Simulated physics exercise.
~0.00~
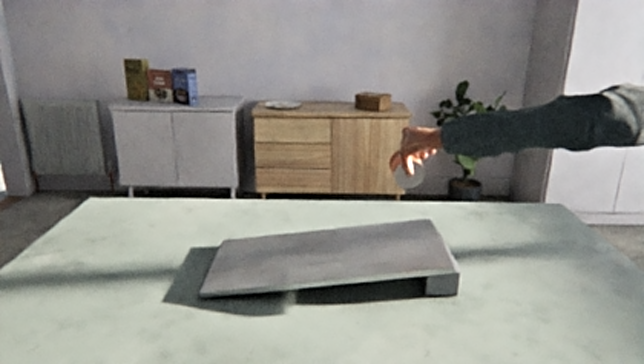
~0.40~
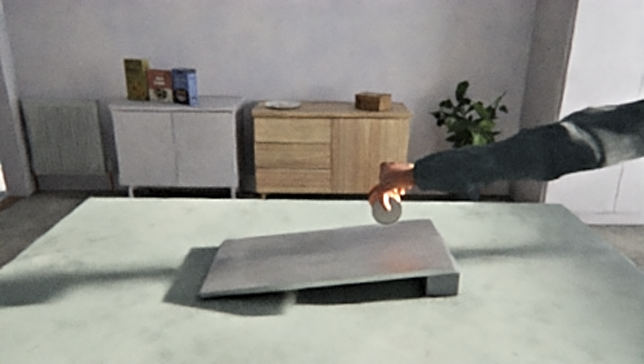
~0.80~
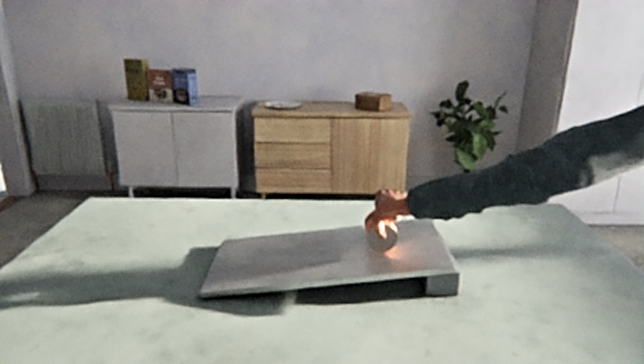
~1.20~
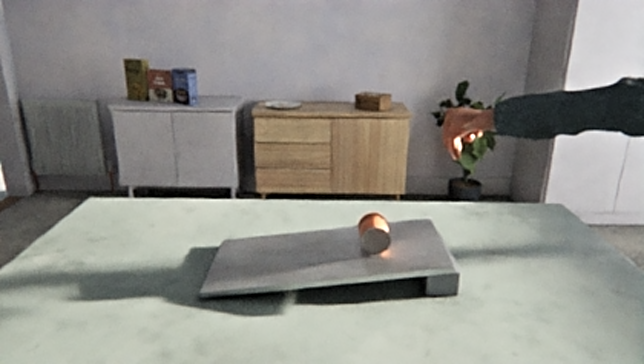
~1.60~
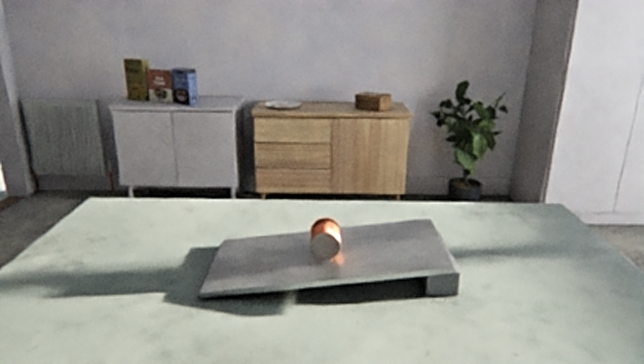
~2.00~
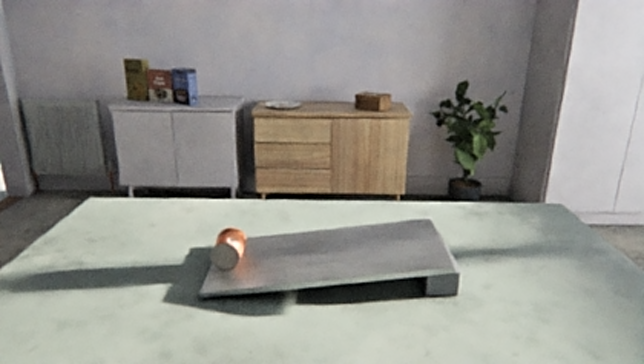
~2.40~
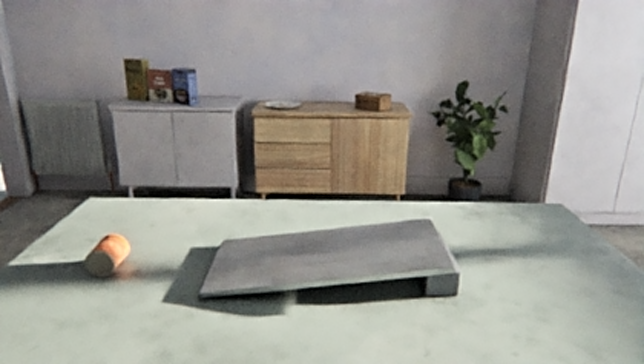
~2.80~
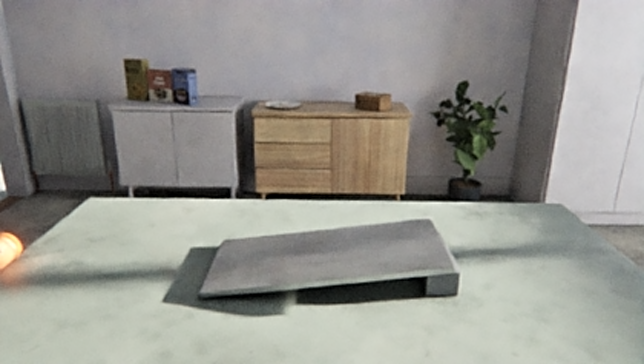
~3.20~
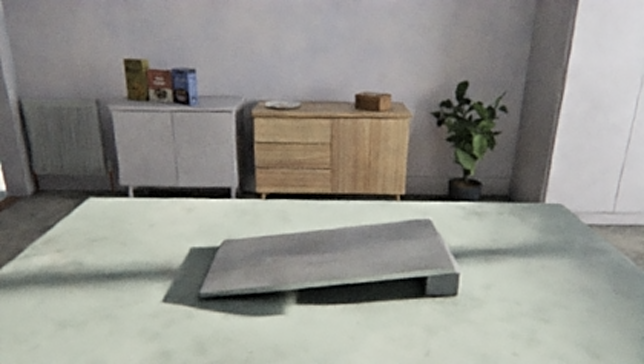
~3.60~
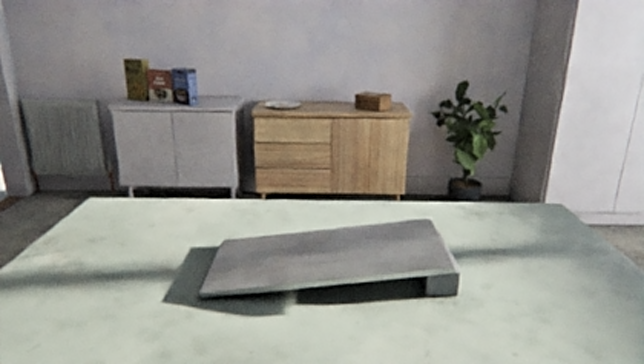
Orange tin set on its side on a sloping grey board by a hand, rolling left down it, across the table and out of view.
